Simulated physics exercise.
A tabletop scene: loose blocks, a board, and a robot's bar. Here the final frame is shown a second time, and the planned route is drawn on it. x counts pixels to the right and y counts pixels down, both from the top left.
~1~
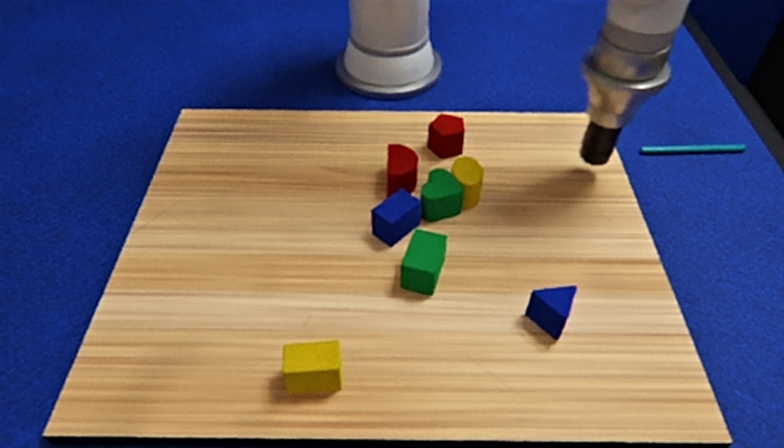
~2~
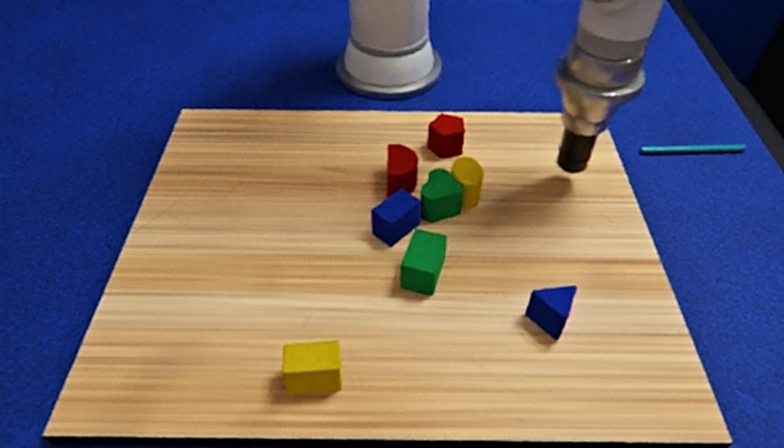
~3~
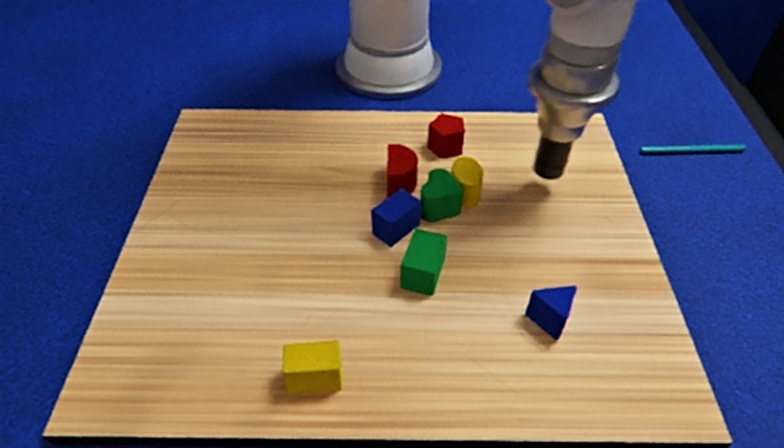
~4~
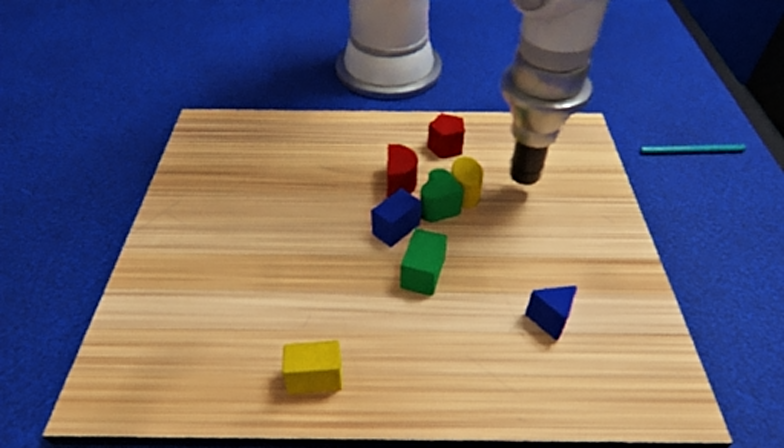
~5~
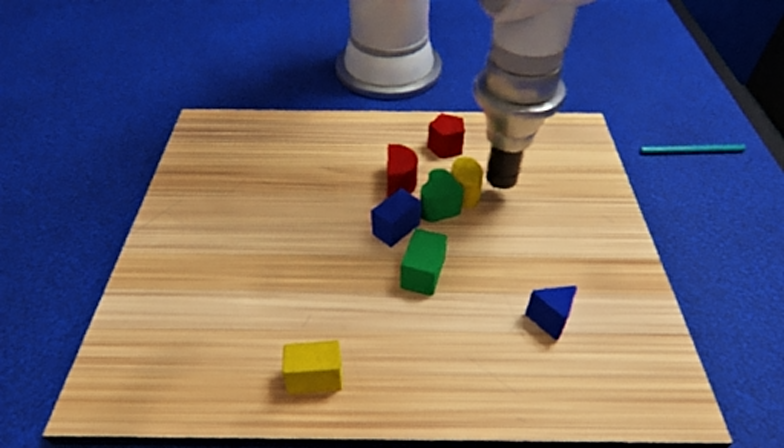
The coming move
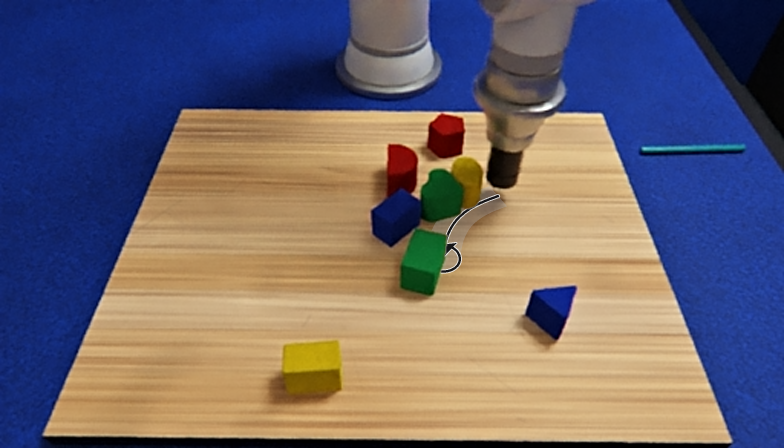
On a wooden board laid over a blue surface, red, blue, green and yellow blocks sit scattered while a robot's dark-tipped bar hovers near the upper right. The bar moves steadily left and slightly toward the viewer, until it is just right of the yellow rounded block, and the blocks stay still.
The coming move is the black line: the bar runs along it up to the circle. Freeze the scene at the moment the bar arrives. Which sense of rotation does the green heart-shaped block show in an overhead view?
If we look at it from overhead, the green heart-shaped block pivots counter-clockwise.
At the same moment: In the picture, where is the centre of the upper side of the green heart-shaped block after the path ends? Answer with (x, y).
The middle of its upper face will lie at (418, 186).
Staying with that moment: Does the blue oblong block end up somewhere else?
I expect so.
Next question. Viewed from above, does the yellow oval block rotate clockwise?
Yes, it checks out.
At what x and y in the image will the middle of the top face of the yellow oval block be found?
Top centre: (448, 168).
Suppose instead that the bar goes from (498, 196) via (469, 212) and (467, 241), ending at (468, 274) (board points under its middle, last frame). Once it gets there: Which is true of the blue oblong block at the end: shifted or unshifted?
It shifts position.
The line goes from (498, 196) via (470, 209) and (450, 230), ending at (443, 258).
The first path, step by step. One third of the way, bar (471, 193); blue oblong block (388, 209); green heart-shaped block (418, 186), turned 35° anticlockwise; yellow oval block (448, 168), turned 35° clockwise.
Two thirds of the way, bar (451, 215); blue oblong block (388, 209); green heart-shaped block (418, 186), turned 35° anticlockwise; yellow oval block (448, 168), turned 35° clockwise.
At the end, bar (444, 241); blue oblong block (388, 209); green oblong block (417, 260), turned 15° clockwise; green heart-shaped block (418, 186), turned 35° anticlockwise; yellow oval block (448, 168), turned 35° clockwise.
